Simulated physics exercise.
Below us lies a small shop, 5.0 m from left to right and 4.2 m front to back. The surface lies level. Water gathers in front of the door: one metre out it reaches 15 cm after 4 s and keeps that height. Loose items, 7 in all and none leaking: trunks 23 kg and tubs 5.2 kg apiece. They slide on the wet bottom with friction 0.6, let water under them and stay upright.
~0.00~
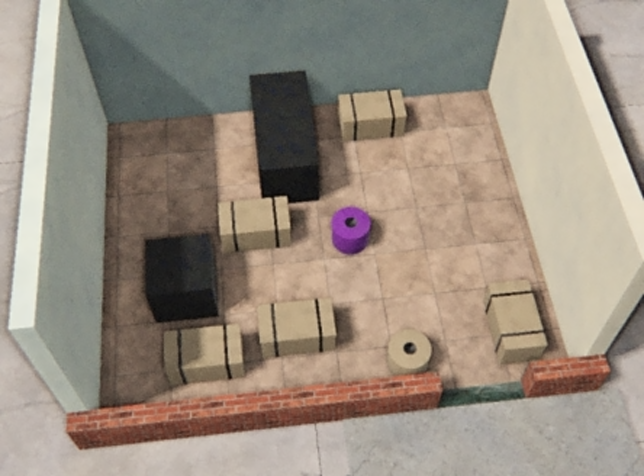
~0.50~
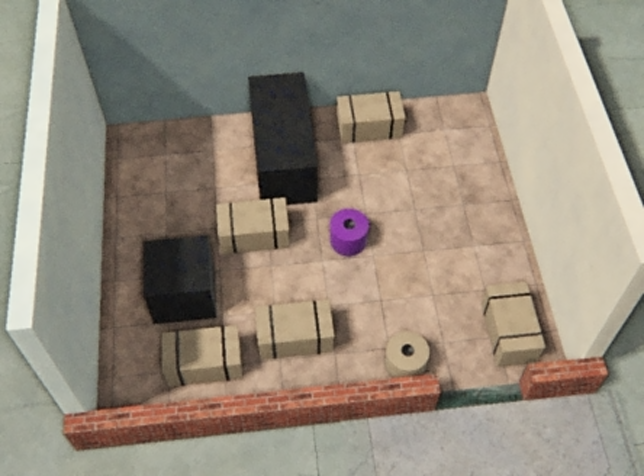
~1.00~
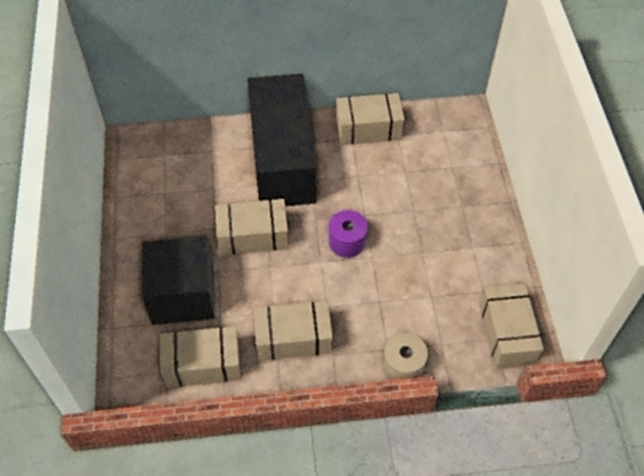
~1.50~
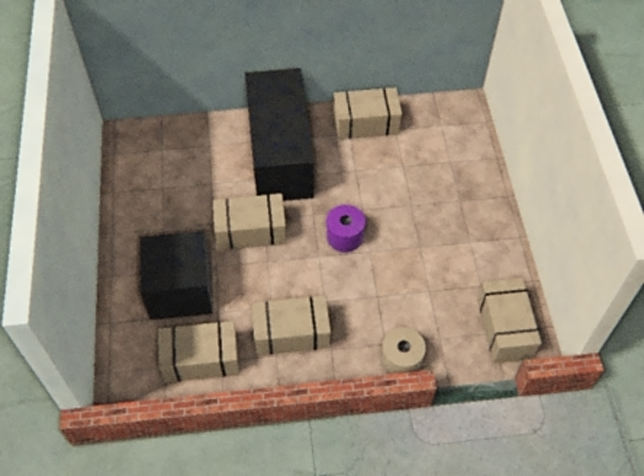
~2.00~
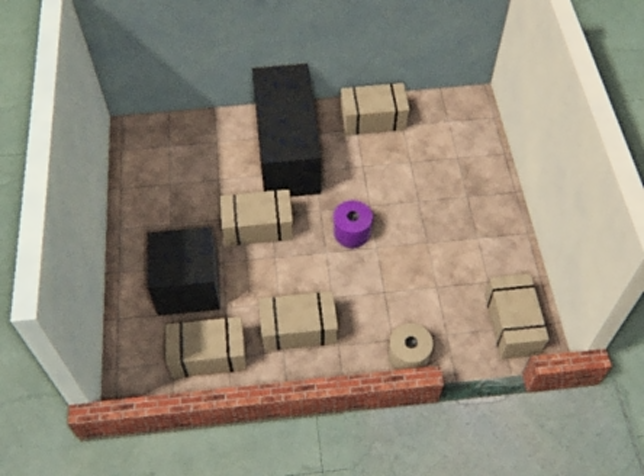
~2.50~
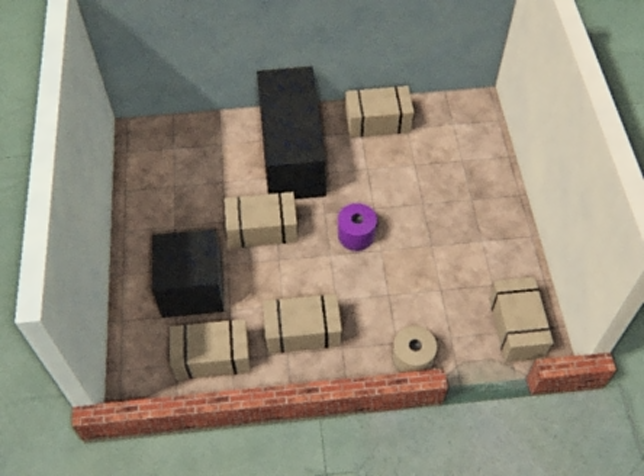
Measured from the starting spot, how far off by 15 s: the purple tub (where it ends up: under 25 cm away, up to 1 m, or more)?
The purple tub is nudged along.
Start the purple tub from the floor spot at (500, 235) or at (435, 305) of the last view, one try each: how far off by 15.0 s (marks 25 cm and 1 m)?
In that order: It is nudged along; it gets carried off.
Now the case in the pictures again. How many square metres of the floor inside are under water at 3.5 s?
Roughly 1.0 m2.
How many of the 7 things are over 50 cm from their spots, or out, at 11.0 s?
I count 1.
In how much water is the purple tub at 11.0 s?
About 6 cm.
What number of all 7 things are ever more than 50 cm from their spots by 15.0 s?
I count 1.
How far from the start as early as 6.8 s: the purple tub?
Roughly 30 cm by then.
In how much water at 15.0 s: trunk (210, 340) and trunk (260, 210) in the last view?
About 3 and 4 cm.
After 3.5 s the purple tub is near (357, 219), 0.0 m from its start, aground; 0 afloat.
After 6.8 s the purple tub is near (339, 206), 0.3 m from its start, aground; 0 afloat.
After 11.0 s the purple tub is near (313, 197), 0.6 m from its start, afloat; 2 afloat.
After 15.0 s the purple tub is near (313, 194), 0.6 m from its start, afloat; 3 afloat.
